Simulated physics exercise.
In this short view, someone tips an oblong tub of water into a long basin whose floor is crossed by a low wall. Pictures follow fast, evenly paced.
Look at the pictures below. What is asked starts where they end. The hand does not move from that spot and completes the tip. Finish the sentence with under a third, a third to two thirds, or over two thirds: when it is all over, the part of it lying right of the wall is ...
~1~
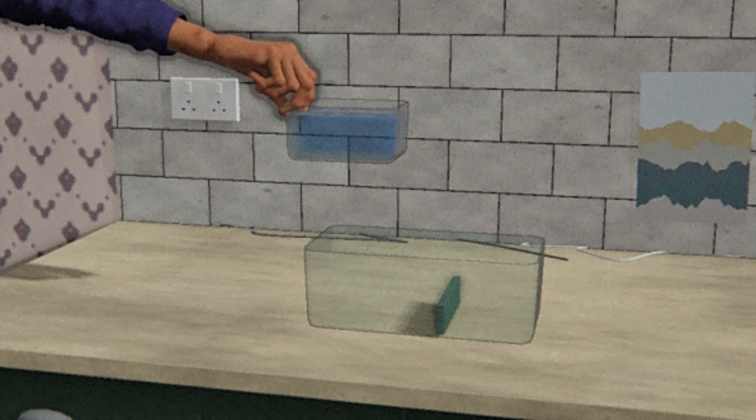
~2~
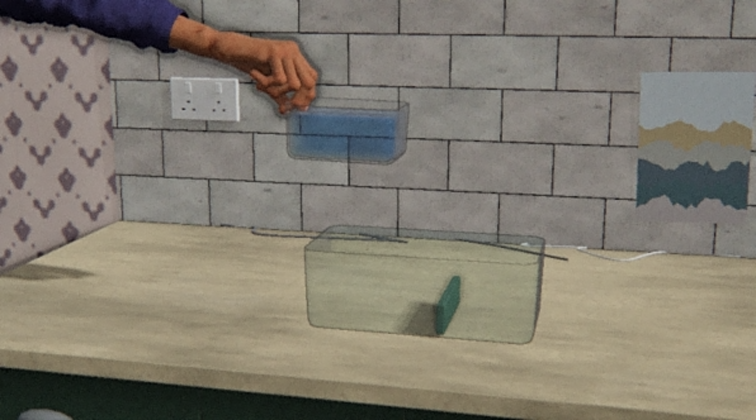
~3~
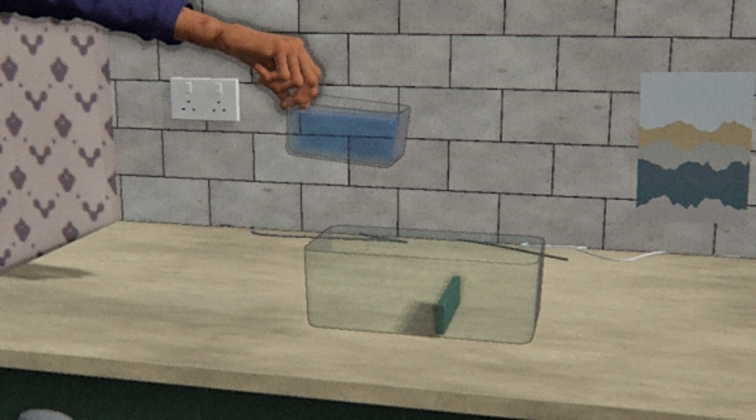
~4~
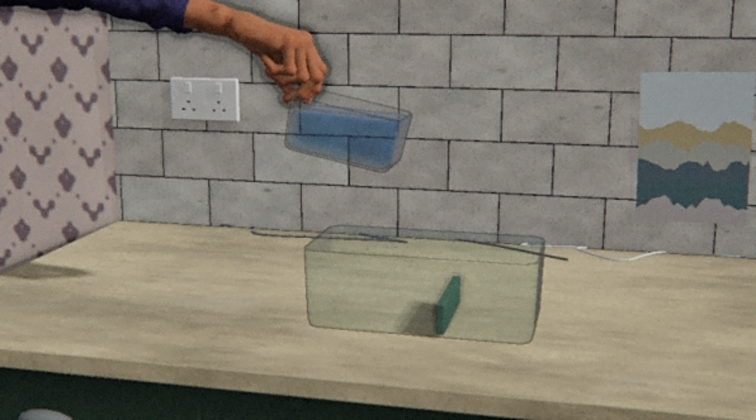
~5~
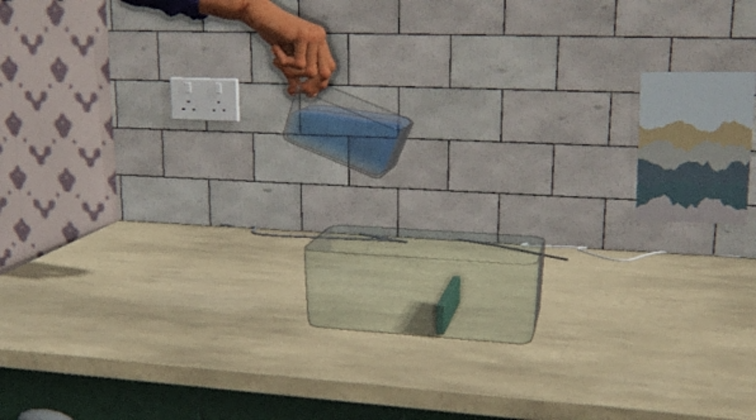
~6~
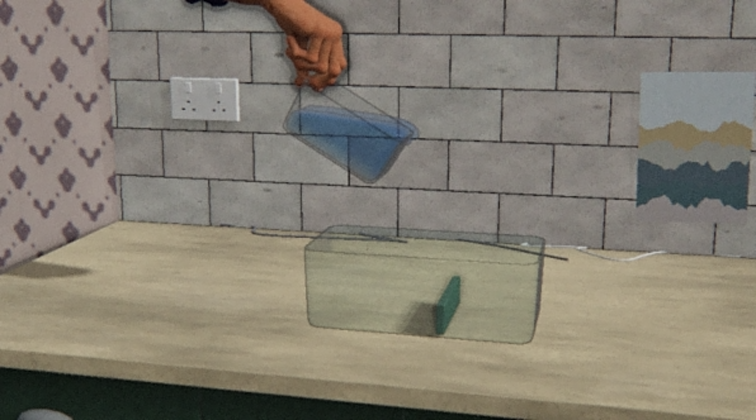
... a third to two thirds.
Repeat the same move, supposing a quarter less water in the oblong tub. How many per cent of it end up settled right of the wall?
35 per cent.
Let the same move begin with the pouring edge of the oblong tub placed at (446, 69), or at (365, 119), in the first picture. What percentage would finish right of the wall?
Start one gives some 65 %, start two some 10 %.
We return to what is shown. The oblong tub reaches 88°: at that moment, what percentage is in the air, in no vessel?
Airborne fraction: Approx. 50 %.
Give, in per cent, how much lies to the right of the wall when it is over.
Roughly 45 %.
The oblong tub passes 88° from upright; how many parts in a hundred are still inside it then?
Looks like roughly 20 percent is still held.
A moment on, the oblong tub is tipped on its side and 22 per cent is still to pour, 4 is left of the wall and 26 right of it.
Next, the oblong tub is tipped right over and 6 per cent is still to pour, 37 is left of the wall and 45 right of it.
Then the oblong tub is tipped right over and 1 per cent is still to pour, 47 is left of the wall and 44 right of it.
Later the oblong tub is tipped right over and 0 per cent is still to pour, 50 is left of the wall and 44 right of it.
At rest 50 per cent lies left of the wall, 44 right of it and 6 outside.
